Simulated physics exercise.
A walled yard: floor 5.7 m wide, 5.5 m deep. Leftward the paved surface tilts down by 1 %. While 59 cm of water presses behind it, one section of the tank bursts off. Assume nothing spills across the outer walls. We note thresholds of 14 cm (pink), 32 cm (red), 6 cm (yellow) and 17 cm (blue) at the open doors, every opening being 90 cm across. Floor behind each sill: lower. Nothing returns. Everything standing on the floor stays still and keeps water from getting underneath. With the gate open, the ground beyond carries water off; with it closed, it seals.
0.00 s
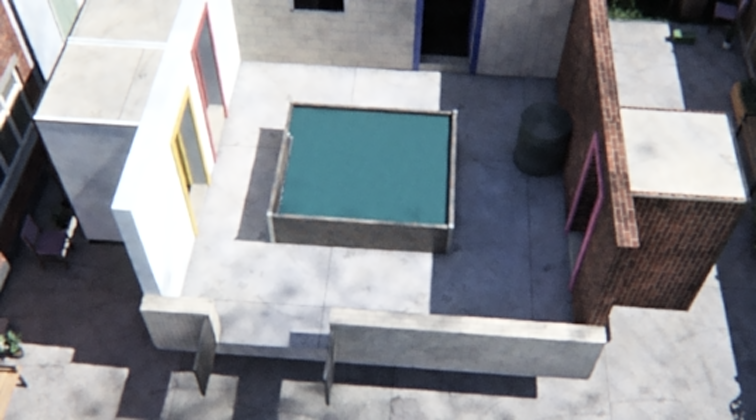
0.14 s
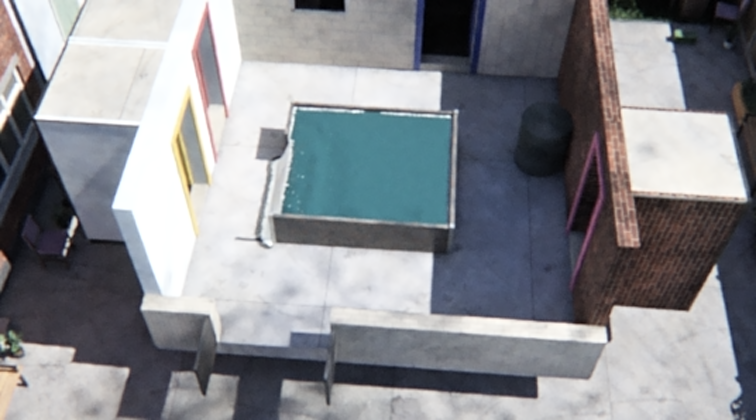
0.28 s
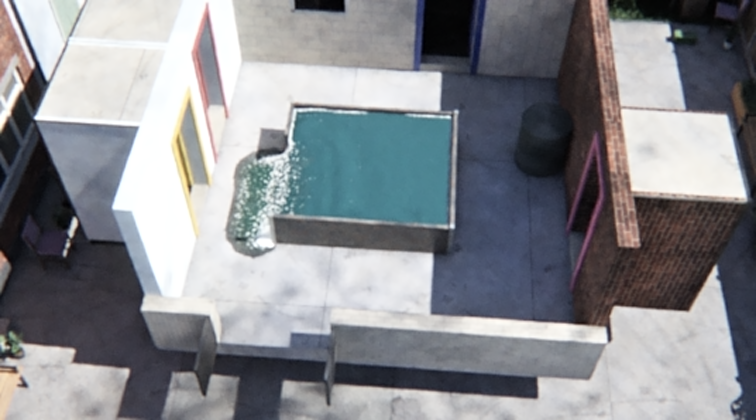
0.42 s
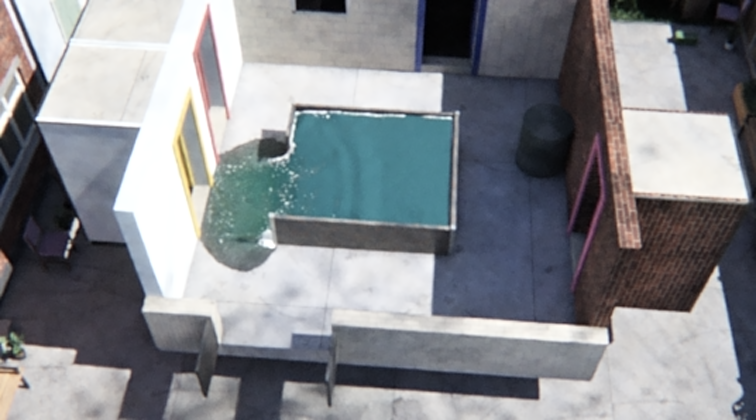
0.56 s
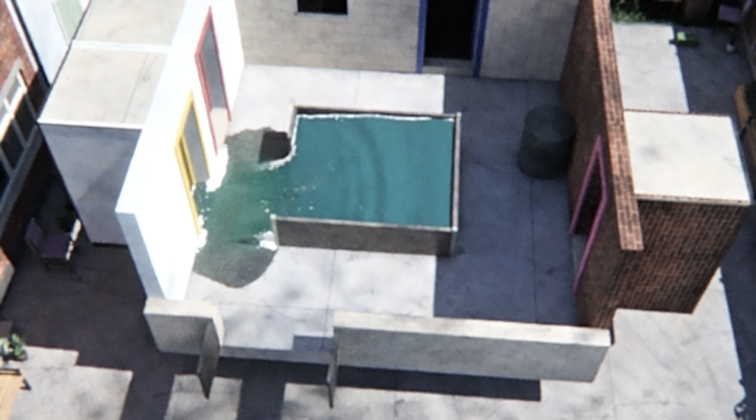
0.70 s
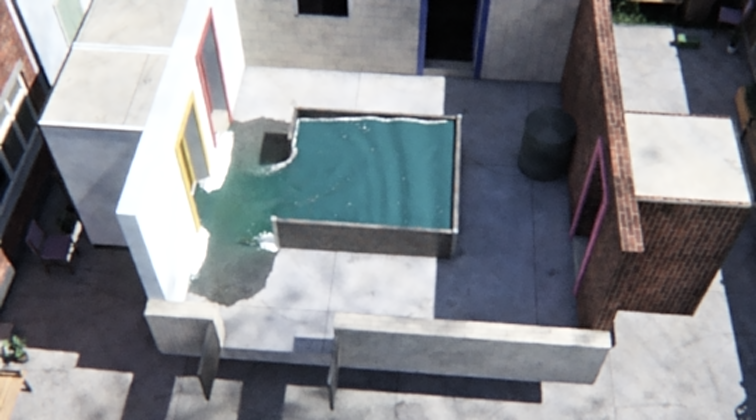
Water bursts from the left side of a raised tank and spreads across a walled yard.
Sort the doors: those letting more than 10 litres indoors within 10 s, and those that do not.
The pink door is among those that do not; the red door is among those that do not; the yellow door is among those letting more in; the blue door is among those that do not.
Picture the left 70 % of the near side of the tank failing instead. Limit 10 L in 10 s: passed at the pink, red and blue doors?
Then pink does not exceed it, red does not exceed it, blue does not exceed it.
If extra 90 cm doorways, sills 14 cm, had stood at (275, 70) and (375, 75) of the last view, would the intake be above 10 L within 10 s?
Per doorway, in order: Sufficient / insufficient.
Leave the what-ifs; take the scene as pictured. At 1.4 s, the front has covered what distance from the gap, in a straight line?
Some 3.2 m out.
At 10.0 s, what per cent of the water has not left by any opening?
Close to 56 in a hundred remains.
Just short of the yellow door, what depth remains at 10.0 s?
About 10.0 centimetres.
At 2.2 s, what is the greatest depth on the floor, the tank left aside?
About 42 cm at most.
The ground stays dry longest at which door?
Last: Pink.
After 1.4 s water covers 20 % of the floor and is deepest (40 cm) near (201, 237); pink door not reached, red door 19 cm at the sill, 0 L in, yellow door 38 cm at the sill, 243 L in, blue door not reached.
After 2.2 s water covers 30 % of the floor and is deepest (42 cm) near (181, 318); pink door not reached, red door 18 cm at the sill, 0 L in, yellow door 39 cm at the sill, 514 L in, blue door not reached.
After 3.5 s water covers 55 % of the floor and is deepest (30 cm) near (181, 318); pink door not reached, red door 14 cm at the sill, 0 L in, yellow door 27 cm at the sill, 826 L in, blue door 3 cm at the sill, 0 L in.
After 6.0 s water covers 90 % of the floor and is deepest (18 cm) near (178, 328); pink door 7 cm at the sill, 0 L in, red door 10 cm at the sill, 0 L in, yellow door 18 cm at the sill, 1052 L in, blue door 4 cm at the sill, 0 L in.
After 10.0 s water covers 100 % of the floor and is deepest (12 cm) near (461, 172); pink door 4 cm at the sill, 0 L in, red door 6 cm at the sill, 0 L in, yellow door 10 cm at the sill, 1174 L in, blue door 8 cm at the sill, 0 L in.
